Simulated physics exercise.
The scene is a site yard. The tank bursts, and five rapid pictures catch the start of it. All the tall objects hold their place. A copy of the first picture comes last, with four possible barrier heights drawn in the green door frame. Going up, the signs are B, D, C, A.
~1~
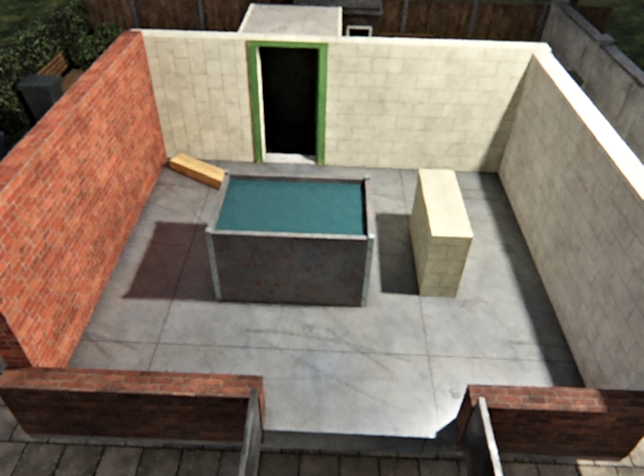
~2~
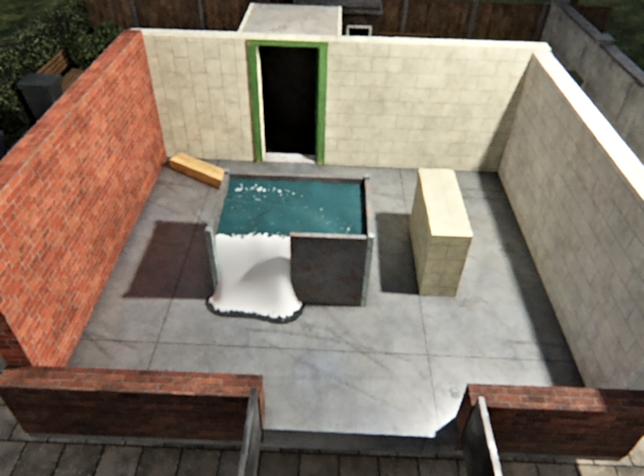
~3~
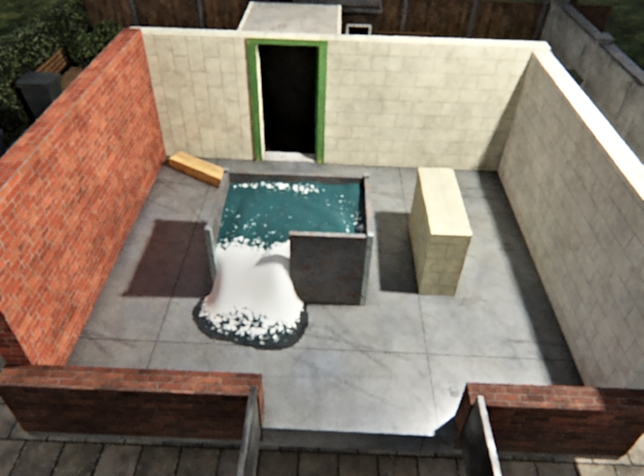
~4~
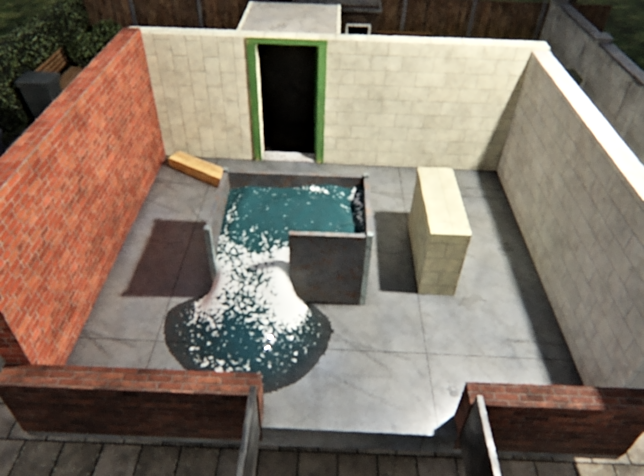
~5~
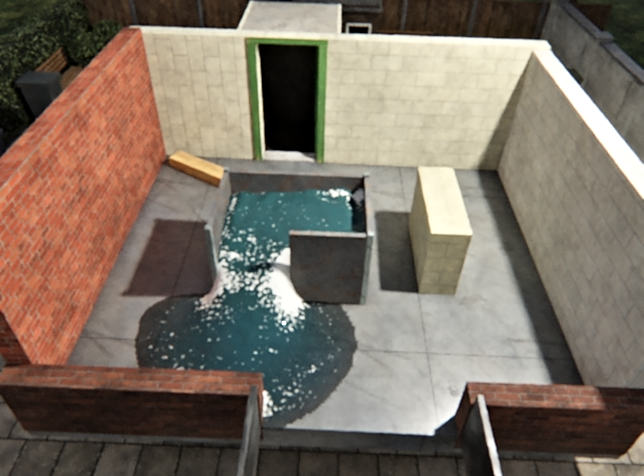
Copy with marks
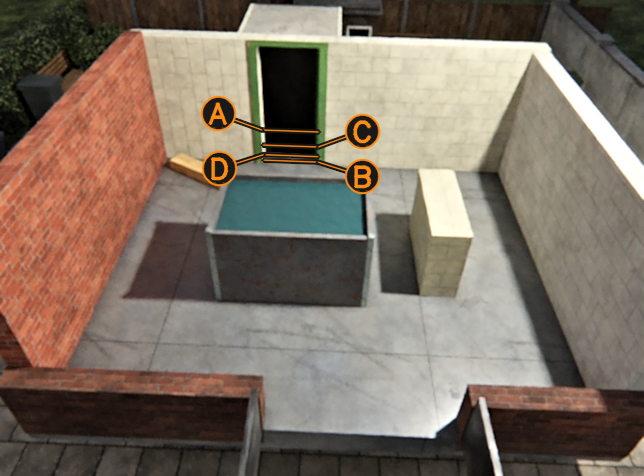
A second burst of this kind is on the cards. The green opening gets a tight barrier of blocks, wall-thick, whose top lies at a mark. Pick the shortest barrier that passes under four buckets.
I would pick height B.
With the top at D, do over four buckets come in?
No, that is safe.
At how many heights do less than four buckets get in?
All of them.
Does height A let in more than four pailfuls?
No.
On the marked copy, A at (290, 130); B at (290, 161); C at (290, 146); D at (290, 155); from the bottom up B, D, C, A.
With A, nothing gets over.
With B, nothing gets over.
With C, nothing gets over.
With D, nothing gets over.
